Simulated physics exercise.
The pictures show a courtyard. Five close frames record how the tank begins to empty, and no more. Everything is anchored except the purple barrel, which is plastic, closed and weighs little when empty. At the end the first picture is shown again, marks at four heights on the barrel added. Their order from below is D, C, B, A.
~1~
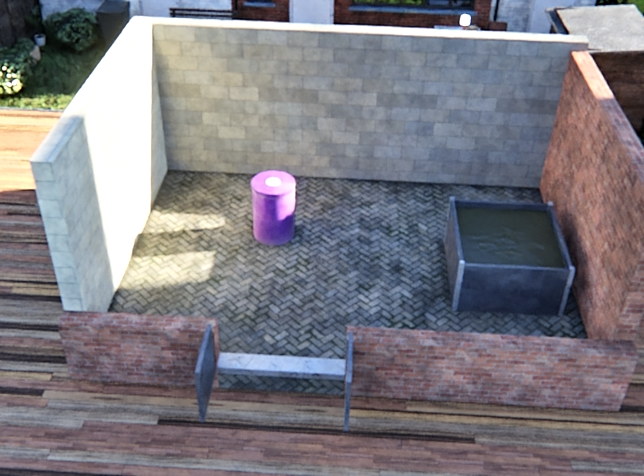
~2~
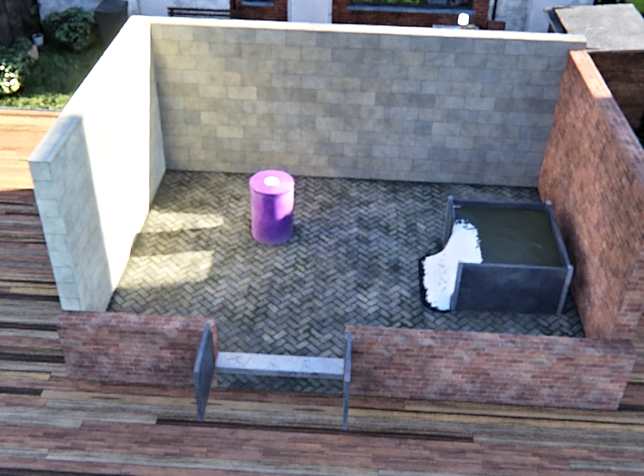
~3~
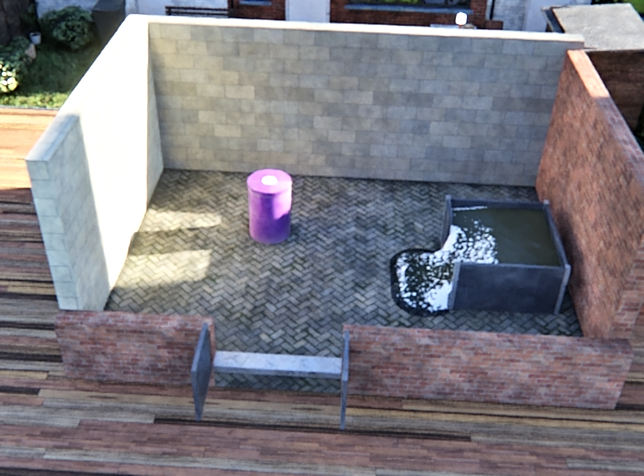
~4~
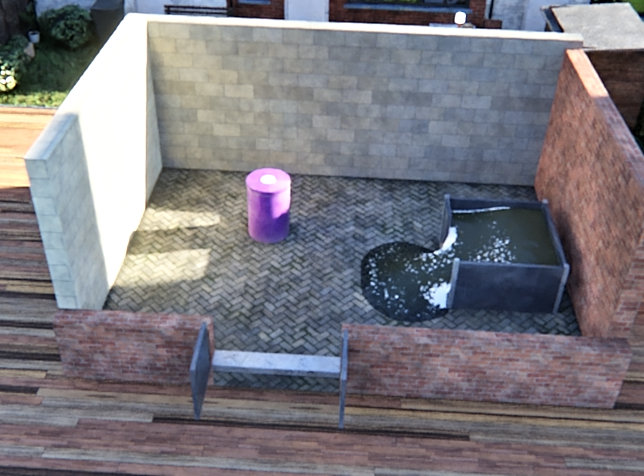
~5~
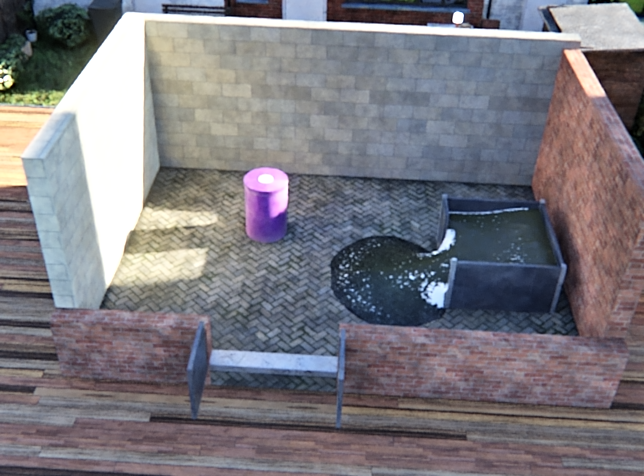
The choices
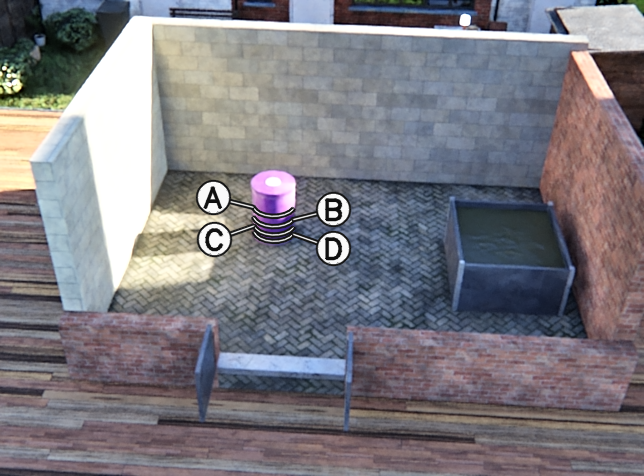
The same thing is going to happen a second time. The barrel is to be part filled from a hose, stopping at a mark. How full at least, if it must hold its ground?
The answer is line C.
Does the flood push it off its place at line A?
No, not at all.
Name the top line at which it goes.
D.
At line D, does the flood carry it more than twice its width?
No.
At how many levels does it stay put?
Three of them.
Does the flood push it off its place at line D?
Yes.
On the marked copy, A at (271, 216); B at (271, 226); C at (272, 234); D at (272, 241); from the bottom up D, C, B, A.
Choosing A, it does not move.
Choosing B, it does not move.
Choosing C, it does not move.
Choosing D, it is pushed about its own width away.
